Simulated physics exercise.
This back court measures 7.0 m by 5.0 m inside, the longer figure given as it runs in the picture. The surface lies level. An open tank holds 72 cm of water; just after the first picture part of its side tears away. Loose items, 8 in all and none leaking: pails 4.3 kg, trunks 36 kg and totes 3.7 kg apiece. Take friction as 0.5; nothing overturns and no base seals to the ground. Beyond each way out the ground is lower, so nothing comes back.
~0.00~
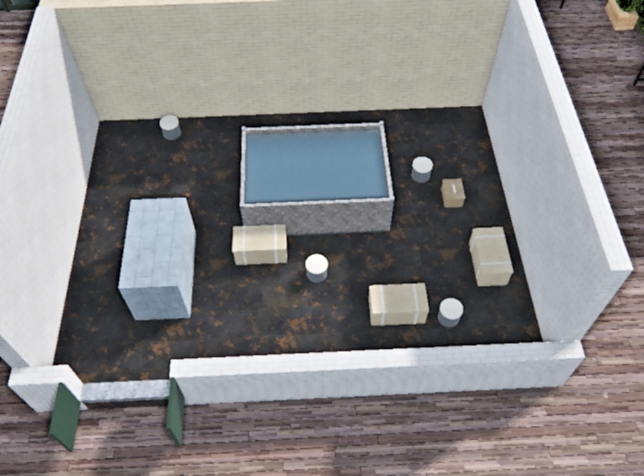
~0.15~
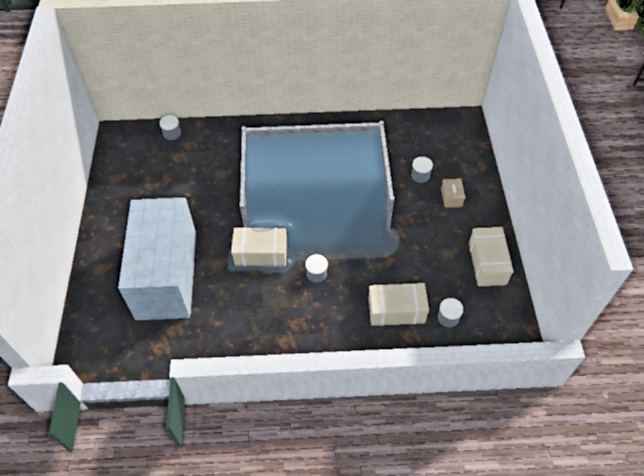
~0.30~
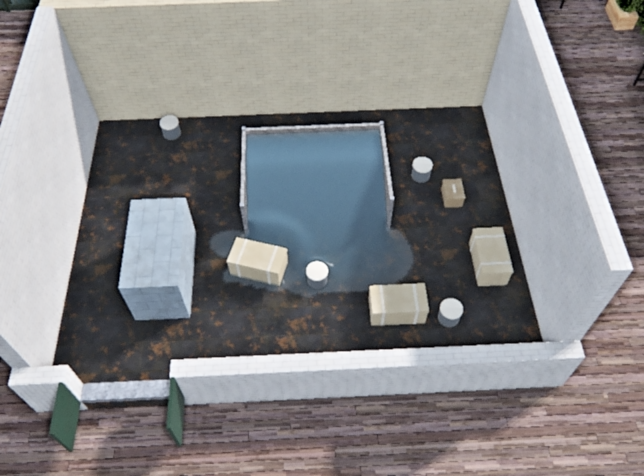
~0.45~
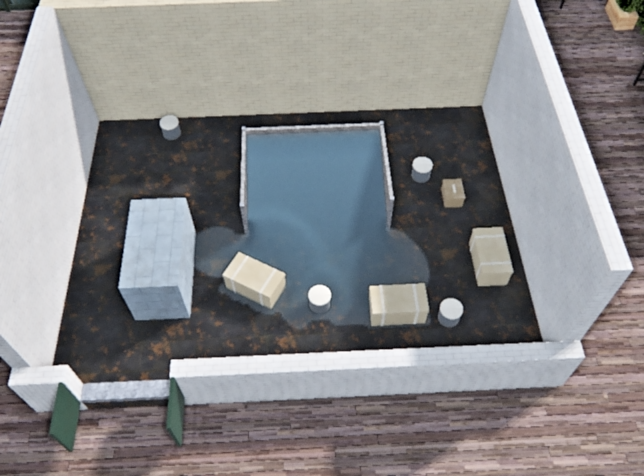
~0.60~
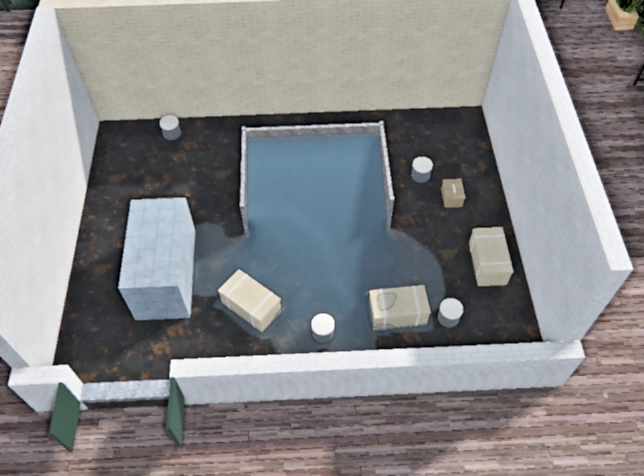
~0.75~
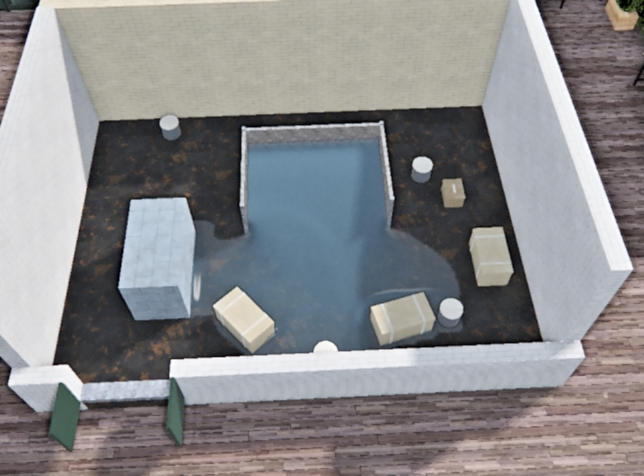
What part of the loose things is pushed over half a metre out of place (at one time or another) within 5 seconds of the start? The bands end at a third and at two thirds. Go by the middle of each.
That comes to at least two thirds.
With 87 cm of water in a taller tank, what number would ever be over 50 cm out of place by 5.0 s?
In that case 7 of them.
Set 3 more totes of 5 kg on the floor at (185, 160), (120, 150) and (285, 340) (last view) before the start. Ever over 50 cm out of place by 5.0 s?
In turn: Less, short of it, past it.
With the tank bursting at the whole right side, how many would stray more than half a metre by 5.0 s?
Then 6.
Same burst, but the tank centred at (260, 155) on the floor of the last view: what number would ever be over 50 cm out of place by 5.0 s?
Then 6.
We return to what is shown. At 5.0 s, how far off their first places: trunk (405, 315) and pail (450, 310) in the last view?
In that order: 250 cm, 400 cm.
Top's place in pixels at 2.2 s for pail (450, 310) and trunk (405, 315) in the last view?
Near (535, 298) and (495, 308).
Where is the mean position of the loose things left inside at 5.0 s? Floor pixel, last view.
Near (340, 183).
After 1.1 s 3 of 8 are over 50 cm from their spots; 1 afloat.
After 2.2 s 4 of 8 are over 50 cm from their spots; 3 afloat.
After 3.5 s 6 of 8 are over 50 cm from their spots; 4 afloat.
After 5.0 s 7 of 8 are over 50 cm from their spots, and 7 have been at some point; 3 afloat.
